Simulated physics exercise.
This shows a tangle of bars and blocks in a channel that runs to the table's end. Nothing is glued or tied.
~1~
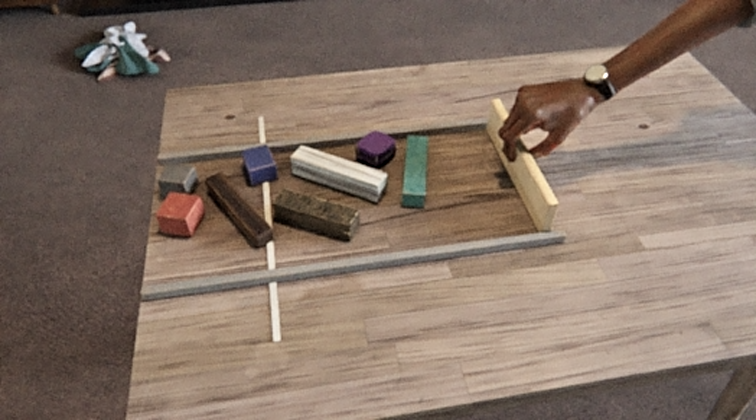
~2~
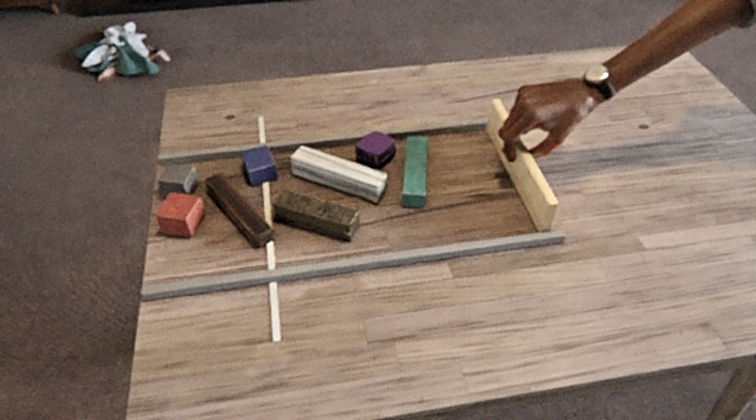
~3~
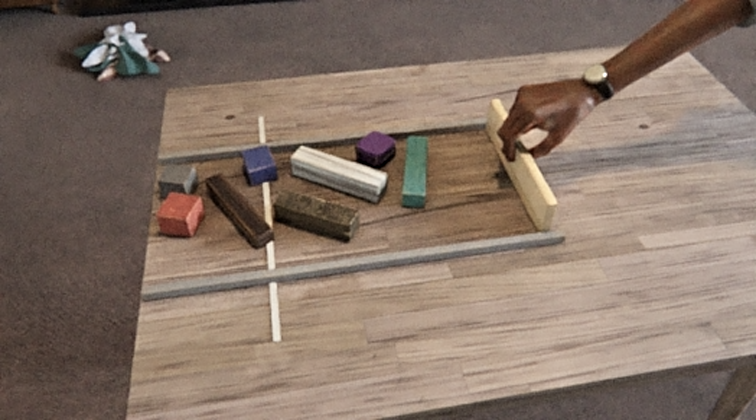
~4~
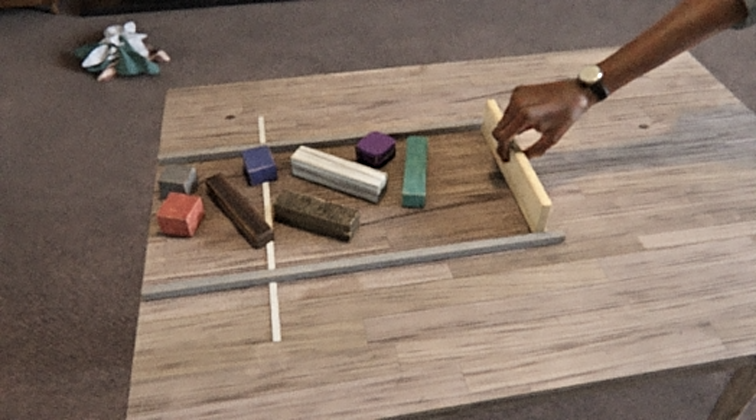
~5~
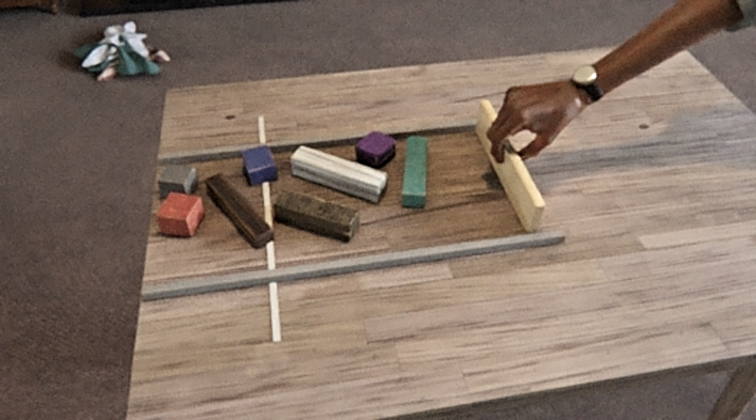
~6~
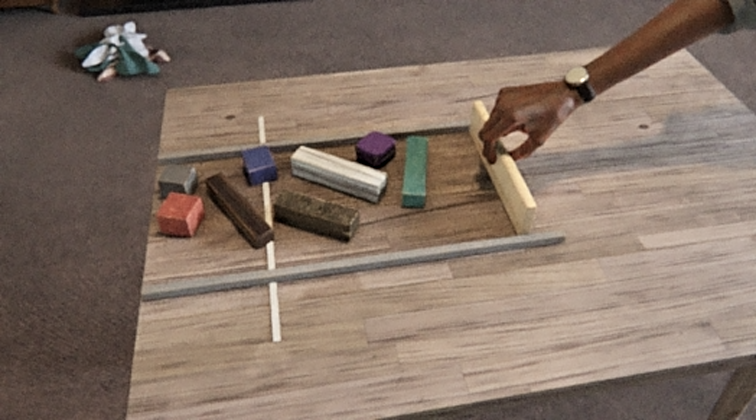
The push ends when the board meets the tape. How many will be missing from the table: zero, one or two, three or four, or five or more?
In the end the number that fall off is one or two.
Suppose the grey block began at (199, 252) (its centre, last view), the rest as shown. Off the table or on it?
Then it does not fall.
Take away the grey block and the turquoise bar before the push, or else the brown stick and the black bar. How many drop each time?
The counts: 0 and 1.
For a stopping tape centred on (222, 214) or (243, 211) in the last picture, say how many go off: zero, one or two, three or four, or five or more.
The falls would be either three or four; 1 or 2.
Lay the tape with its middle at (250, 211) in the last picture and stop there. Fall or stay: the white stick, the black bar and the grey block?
The white stick survives; the black bar does not fall; the grey block comes down.
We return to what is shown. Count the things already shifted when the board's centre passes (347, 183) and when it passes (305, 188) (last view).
5 and 8.
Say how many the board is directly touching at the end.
2 of them.
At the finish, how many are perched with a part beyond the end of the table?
It comes to 1.
Soon after, none off yet; grey block at rest near (179, 182); red block at rest near (181, 215); brown stick at rest near (239, 209).
In the end, the number that fall off is one or two; gone, red block and grey block.
